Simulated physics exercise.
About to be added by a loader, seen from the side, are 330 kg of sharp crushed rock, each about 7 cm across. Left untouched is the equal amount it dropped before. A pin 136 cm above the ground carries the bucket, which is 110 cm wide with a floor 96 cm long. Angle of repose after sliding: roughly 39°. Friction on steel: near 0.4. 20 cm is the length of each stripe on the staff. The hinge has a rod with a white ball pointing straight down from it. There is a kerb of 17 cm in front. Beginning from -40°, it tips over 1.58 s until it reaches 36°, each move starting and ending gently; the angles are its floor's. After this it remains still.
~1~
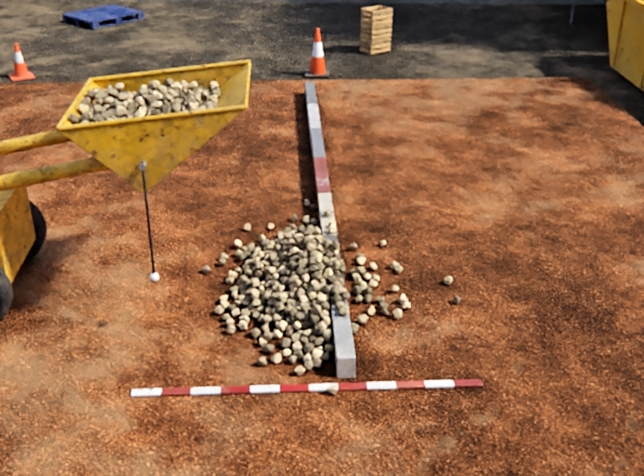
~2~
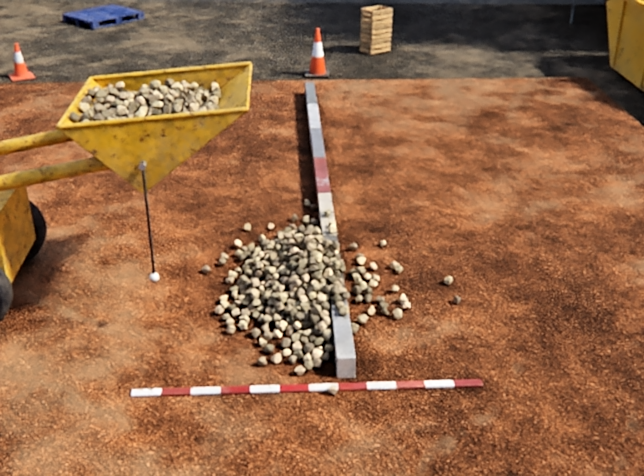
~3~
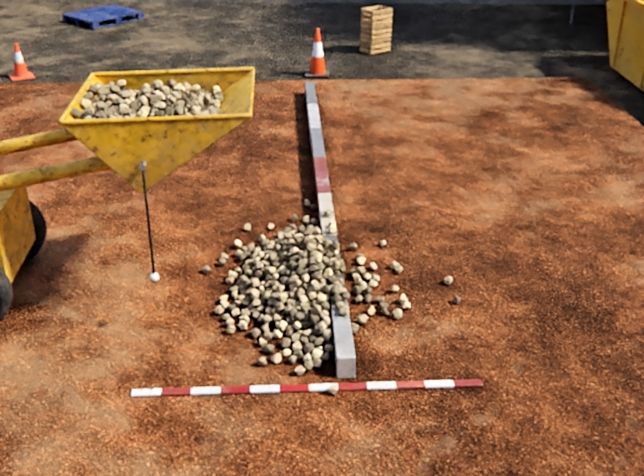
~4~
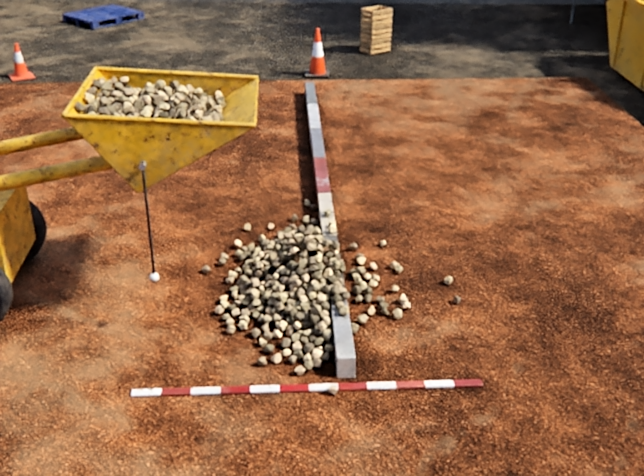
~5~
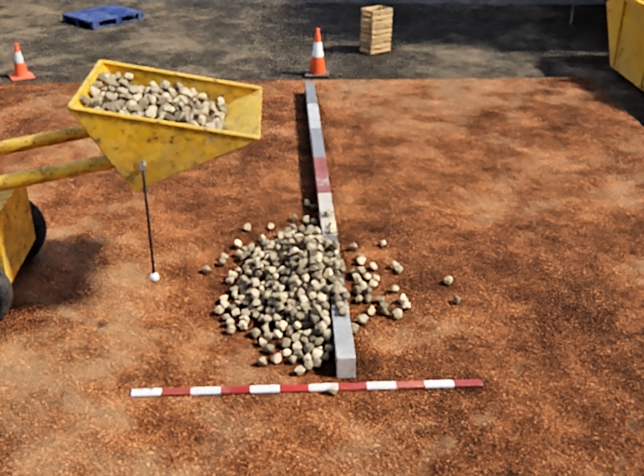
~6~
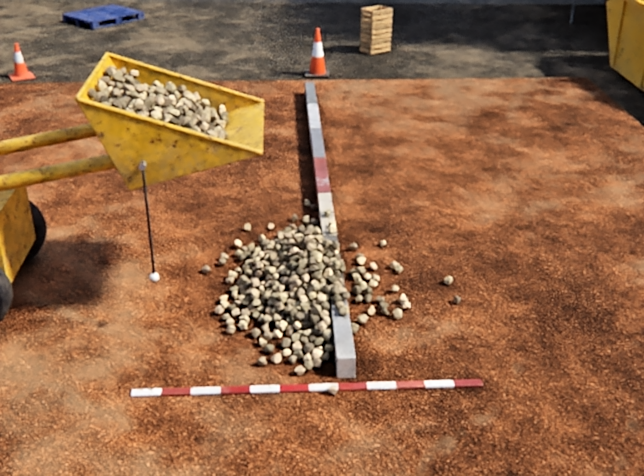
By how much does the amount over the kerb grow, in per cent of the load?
About 4 per cent.
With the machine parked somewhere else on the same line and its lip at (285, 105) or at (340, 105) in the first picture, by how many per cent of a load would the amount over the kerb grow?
The first would add some 45 per cent and the second some 100 per cent.
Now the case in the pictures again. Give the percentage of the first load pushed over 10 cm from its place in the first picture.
I'd put it at about 5 per cent.
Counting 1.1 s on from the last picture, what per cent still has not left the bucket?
Roughly 75 per cent remains inside.
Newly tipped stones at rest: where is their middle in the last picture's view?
The middle ends up near (275, 269).
Then, 0.6 s after the last picture the floor is at 24°; in per cent of one load, 100 in the bucket, 95 on this side of the kerb, 5 over the kerb; the foremost stones are at (410, 281).
Then, 1.1 s after the last picture the floor is at 36°; in per cent of one load, 74 in the bucket, 121 on this side of the kerb, 5 over the kerb; the foremost stones are at (410, 281).
Then, 1.4 s after the last picture the floor is at 36°; in per cent of one load, 25 in the bucket, 169 on this side of the kerb, 5 over the kerb; the foremost stones are at (410, 281).
Then, 4.0 s after the last picture the floor is at 36°; in per cent of one load, 0 in the bucket, 190 on this side of the kerb, 10 over the kerb; the foremost stones are at (417, 281). Net gain over the kerb, 4.
